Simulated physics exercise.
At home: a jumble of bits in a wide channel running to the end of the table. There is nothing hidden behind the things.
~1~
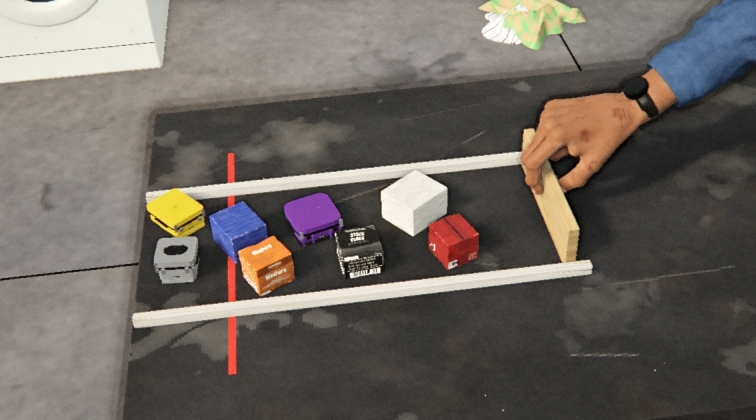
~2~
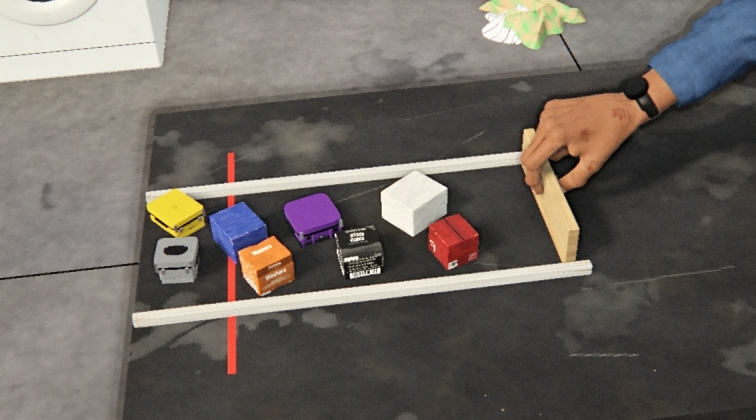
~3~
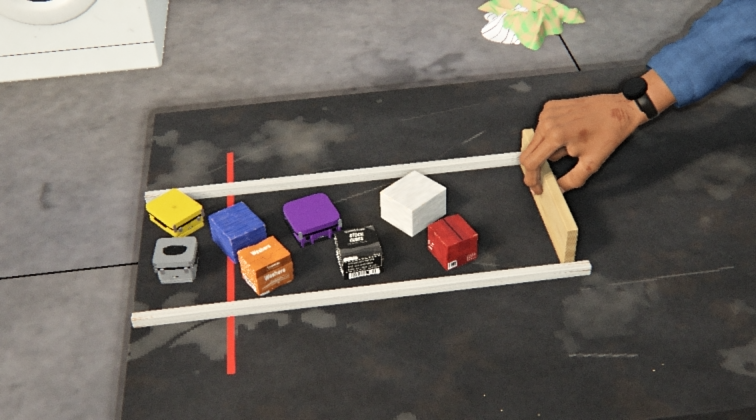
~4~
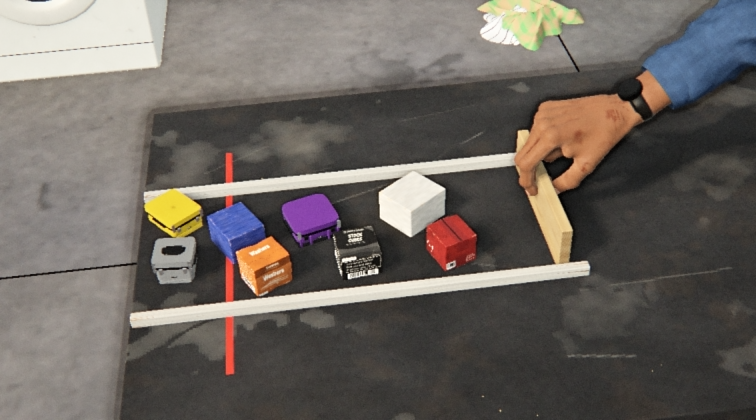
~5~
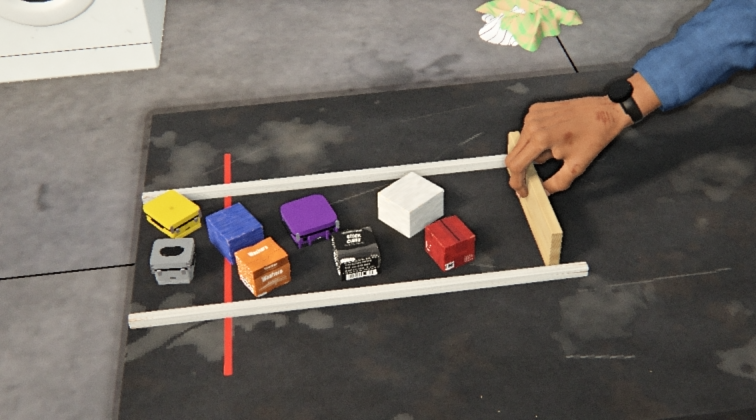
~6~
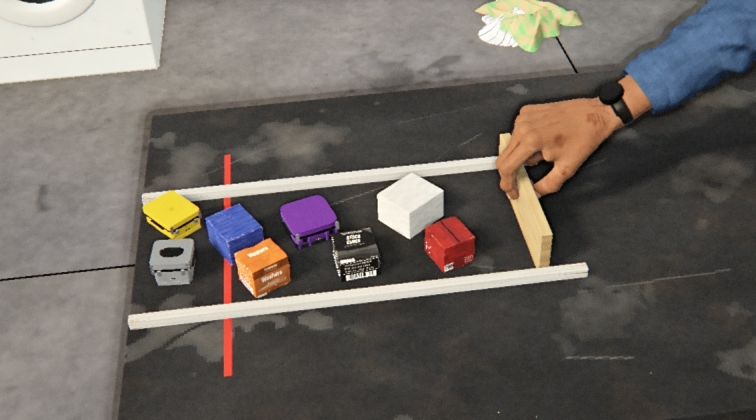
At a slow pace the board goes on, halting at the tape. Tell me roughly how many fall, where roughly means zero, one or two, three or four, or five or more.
Roughly, three or four fall.
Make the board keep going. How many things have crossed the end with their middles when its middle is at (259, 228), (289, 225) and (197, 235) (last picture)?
Place by place: 1, 0 and 5.
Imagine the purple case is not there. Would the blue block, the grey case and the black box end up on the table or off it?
The blue block stays put, the grey case goes down, the black box stays put.
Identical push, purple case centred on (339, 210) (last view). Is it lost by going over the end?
The purple case stays put.
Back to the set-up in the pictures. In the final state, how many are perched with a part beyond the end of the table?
Count of overhanging things: 2.
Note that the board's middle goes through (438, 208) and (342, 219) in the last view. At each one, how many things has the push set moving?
Counting first: 2, next 6.
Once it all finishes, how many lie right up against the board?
That comes to 2.
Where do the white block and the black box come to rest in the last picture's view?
White block at (198, 219), black box at (168, 275).
A little later, none off yet; yellow case at rest near (173, 216); grey case at rest near (174, 262); blue block at rest near (236, 234).
Next, none off yet; yellow case at rest near (173, 216); grey case at rest near (174, 262); blue block moving near (228, 235).
Later still, none off yet; yellow case moving near (162, 214); grey case shifted about its own width near (124, 279); blue block shifted well along near (151, 244).
When it is over, the number that fall off is three or four; down, orange box, blue block and grey case.
